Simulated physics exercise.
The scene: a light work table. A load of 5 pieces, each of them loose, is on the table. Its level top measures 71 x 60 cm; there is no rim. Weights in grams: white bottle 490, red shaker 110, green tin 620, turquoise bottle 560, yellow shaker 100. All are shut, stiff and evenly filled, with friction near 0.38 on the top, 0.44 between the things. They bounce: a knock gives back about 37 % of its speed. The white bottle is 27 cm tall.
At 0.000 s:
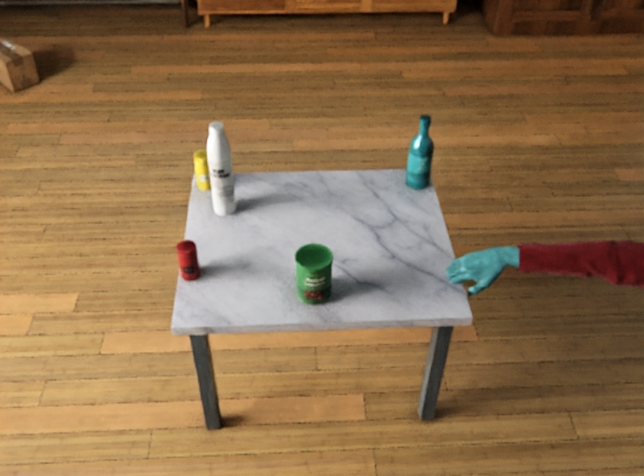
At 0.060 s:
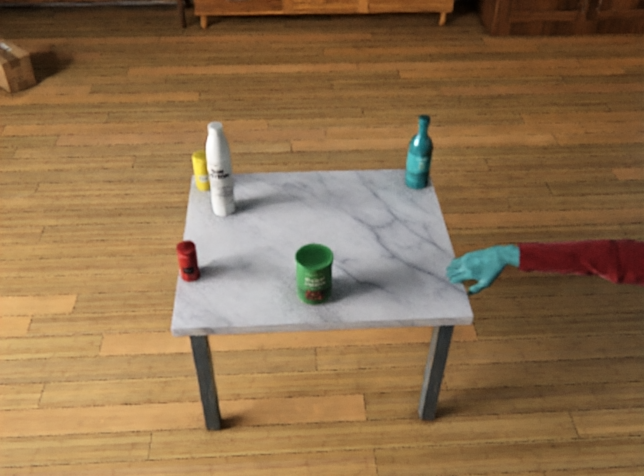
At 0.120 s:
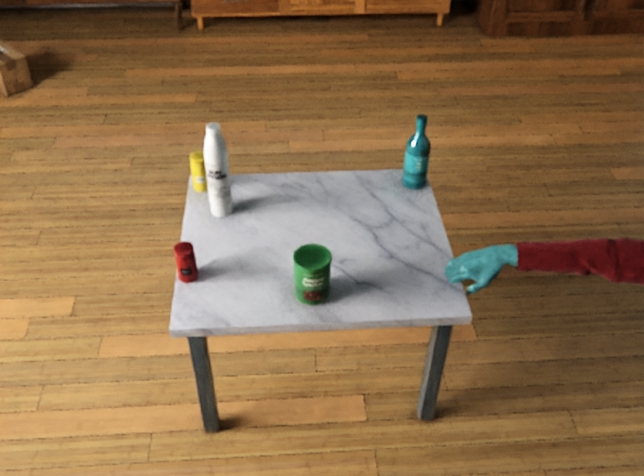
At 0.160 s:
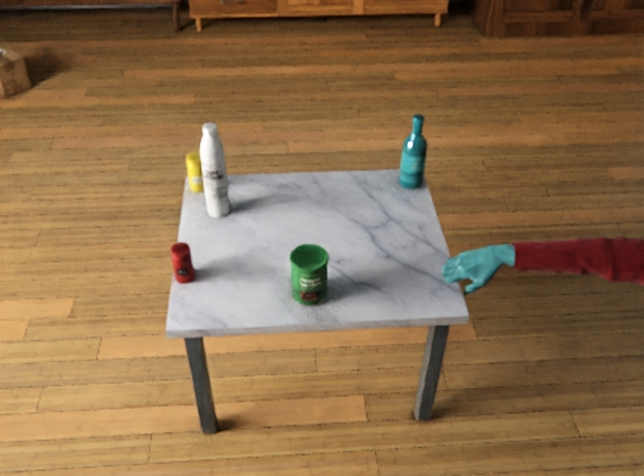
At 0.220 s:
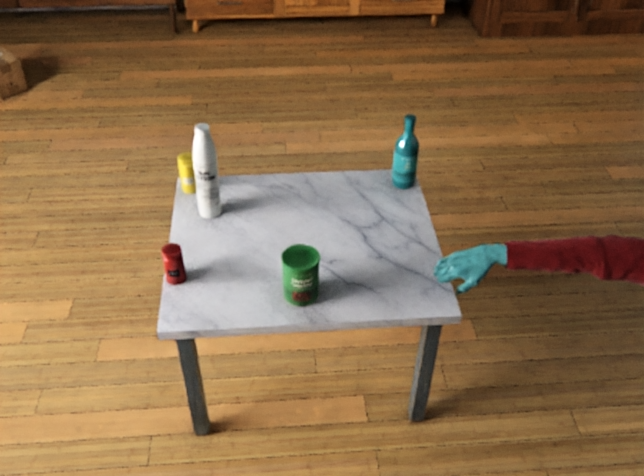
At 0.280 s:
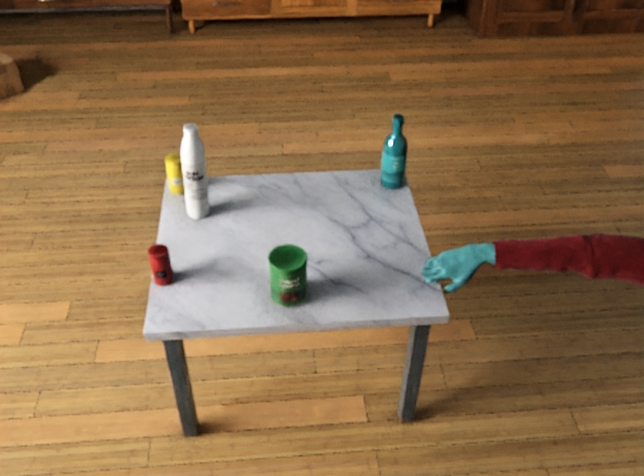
A marble-topped table carrying two bottles and three smaller containers slides slightly left, a teal-gloved hand at its right edge.
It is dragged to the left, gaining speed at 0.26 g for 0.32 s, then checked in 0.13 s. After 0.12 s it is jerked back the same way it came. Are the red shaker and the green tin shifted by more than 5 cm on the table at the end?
The red shaker ends elsewhere, the green tin keeps its place.
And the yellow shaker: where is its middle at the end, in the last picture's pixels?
Around (193, 299).
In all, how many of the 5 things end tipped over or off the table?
4 of them.
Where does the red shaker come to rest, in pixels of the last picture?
At about (111, 395).
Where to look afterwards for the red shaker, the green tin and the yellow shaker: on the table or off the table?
The red shaker finishes off the table; the green tin is still on the table; the yellow shaker ends off the table.
After 0.68 s, table 18 cm from its start; white bottle, red shaker and yellow shaker now off the table; green tin slid 4 cm near (222, 280); turquoise bottle leaning 22°.
After 0.88 s, table 10 cm from its start; green tin slid 4 cm near (256, 278); turquoise bottle on its side.
After 1.08 s, turquoise bottle on its side.
At rest (1.7 s), off the table, white bottle, red shaker and yellow shaker; tipped over on the table, turquoise bottle; green tin in place, give or take 5 cm. Seen from the same camera at the end, red shaker near (111, 396), green tin near (314, 275).
